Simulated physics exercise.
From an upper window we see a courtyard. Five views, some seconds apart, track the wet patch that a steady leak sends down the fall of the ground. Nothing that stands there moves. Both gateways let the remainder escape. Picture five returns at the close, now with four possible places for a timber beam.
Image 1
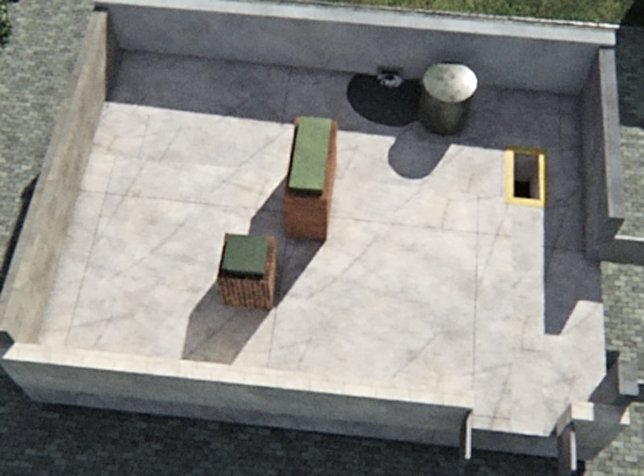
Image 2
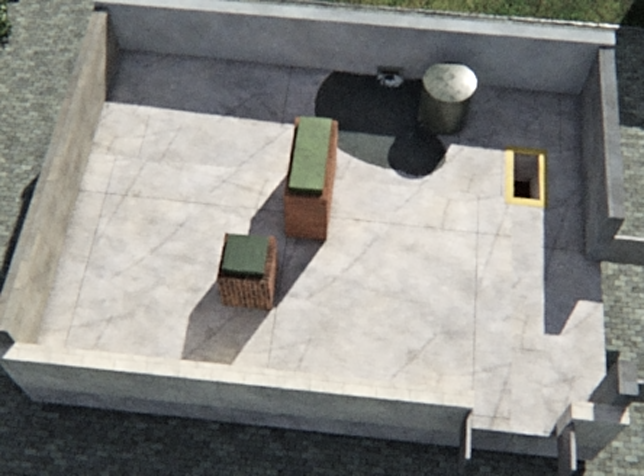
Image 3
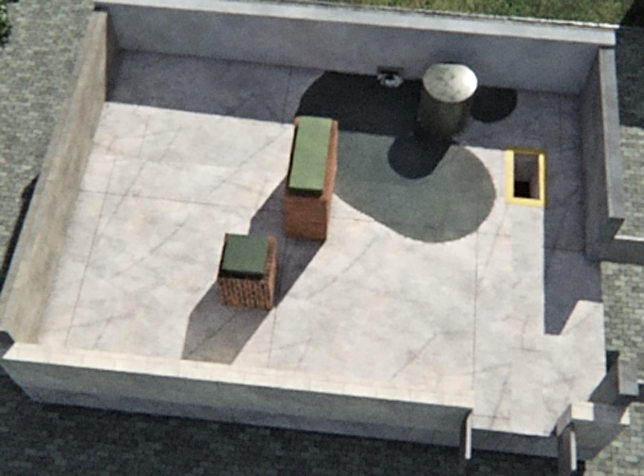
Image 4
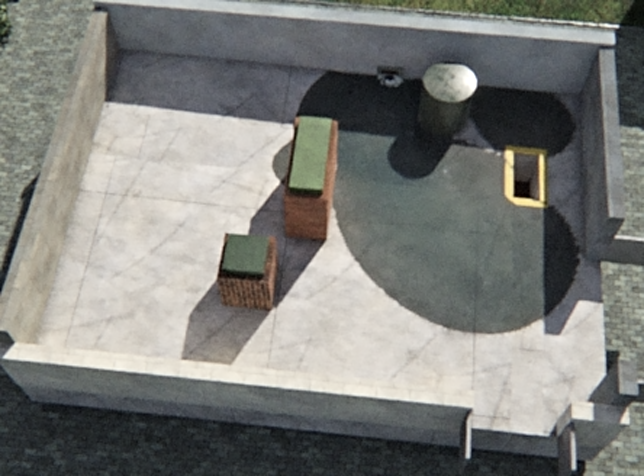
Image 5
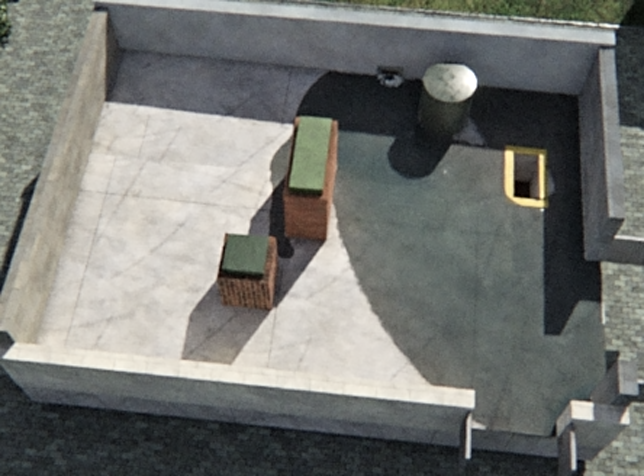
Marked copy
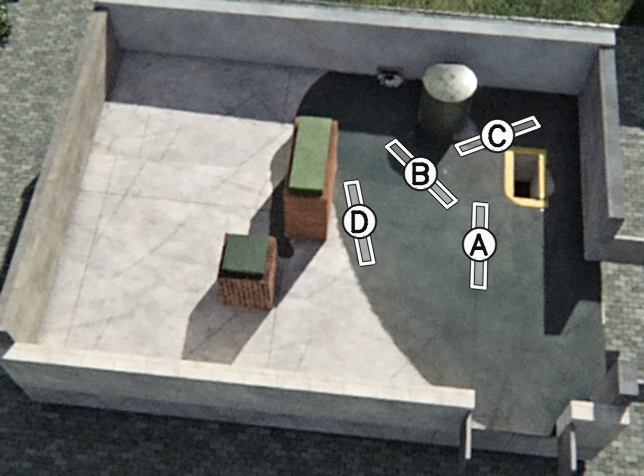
In a walled courtyard seen from above, a dark wet patch spread from the back wall around a round metal-topped drum, then across the right side, reaching the yellow-edged gully and the front openings.
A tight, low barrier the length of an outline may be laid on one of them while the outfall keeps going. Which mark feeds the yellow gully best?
B works best here.
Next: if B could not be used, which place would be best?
Place A.
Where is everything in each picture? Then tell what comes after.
In the first picture, outfall at (390, 72); yellow gully at (526, 176); open gate at (511, 416); open gate at (588, 324); front seen at (396, 120), 2 % of the ground wet; yellow gully still dry.
In the second picture, front seen at (421, 167), 7 % of the ground wet; yellow gully still dry.
In the third picture, front seen at (474, 226), 16 % of the ground wet; yellow gully still dry.
In the fourth picture, front seen at (495, 328), 30 % of the ground wet; yellow gully still dry.
In the fifth picture, front seen at (601, 381), 43 % of the ground wet; yellow gully taking water.
On the marked copy, A from (478, 287) to (480, 204); B from (391, 143) to (451, 203); C from (458, 149) to (536, 121); D from (351, 182) to (367, 263).
If A is chosen, about 13 % of the stream goes into the yellow gully, about 87 % out by the gates.
If B is chosen, about 20 % of the stream goes into the yellow gully, about 80 % out by the gates.
If C is chosen, about 6 % of the stream goes into the yellow gully, about 94 % out by the gates.
If D is chosen, about 9 % of the stream goes into the yellow gully, about 91 % out by the gates.
